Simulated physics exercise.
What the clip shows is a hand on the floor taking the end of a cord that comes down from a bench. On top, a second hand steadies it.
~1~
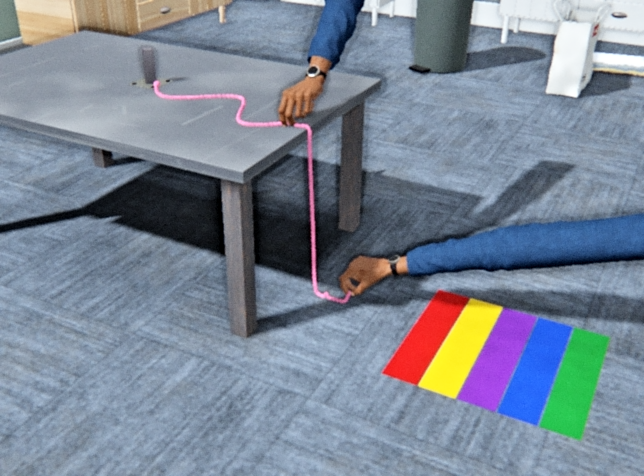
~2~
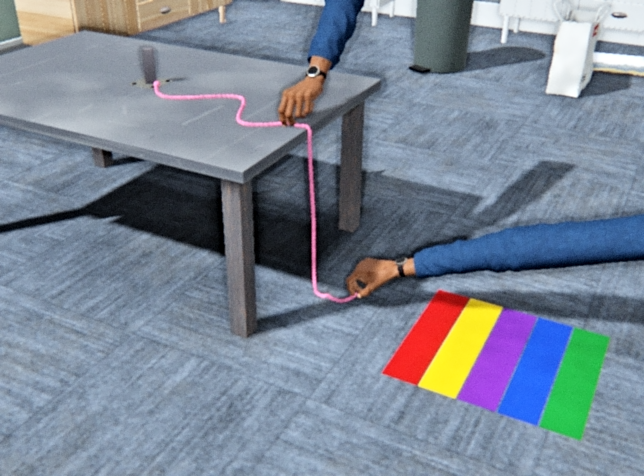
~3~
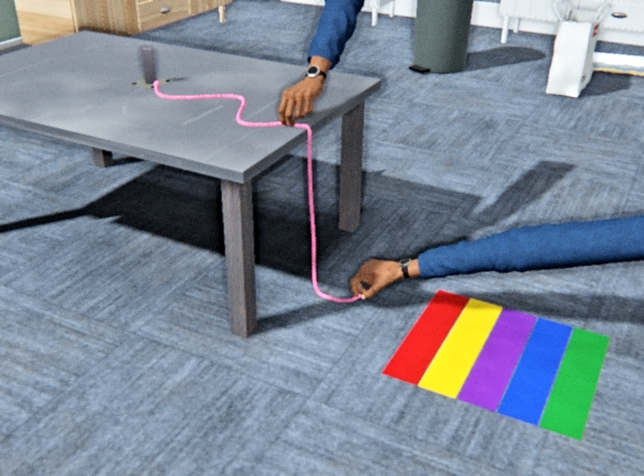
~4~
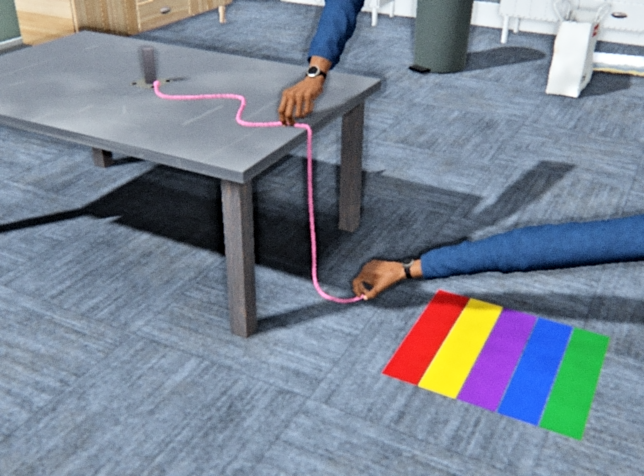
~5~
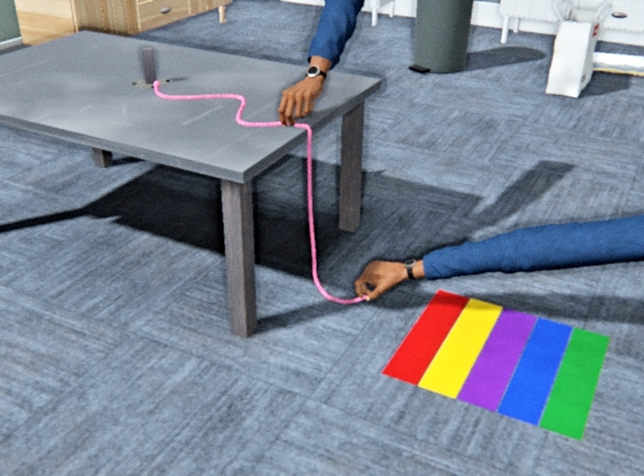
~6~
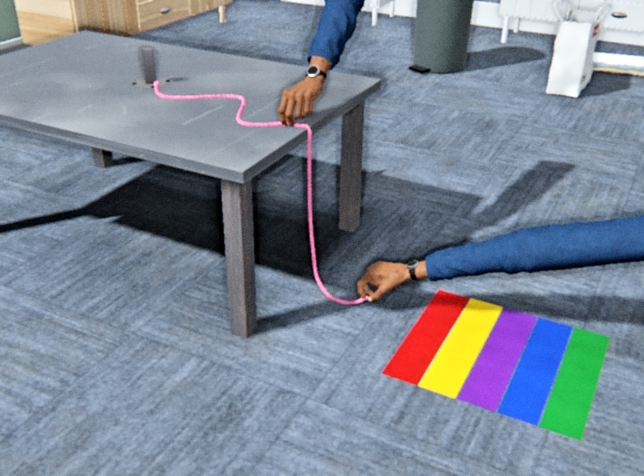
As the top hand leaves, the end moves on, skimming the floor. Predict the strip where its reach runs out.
Its reach runs out at the blue strip.
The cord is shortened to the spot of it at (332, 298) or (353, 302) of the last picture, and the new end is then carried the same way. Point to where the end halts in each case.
For the first cut it's about (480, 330), and for the second about (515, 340).
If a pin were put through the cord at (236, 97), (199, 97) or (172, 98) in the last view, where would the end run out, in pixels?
In order of the tries: About (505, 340), about (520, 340), about (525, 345).
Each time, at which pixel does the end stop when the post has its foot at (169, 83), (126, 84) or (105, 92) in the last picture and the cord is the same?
First close to (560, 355), next close to (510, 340), last close to (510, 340).
Soon after, end near (464, 326); over yellow.
Then, end near (511, 340); over purple.
At full stretch, end near (541, 349); over blue. It halts on the blue strip.
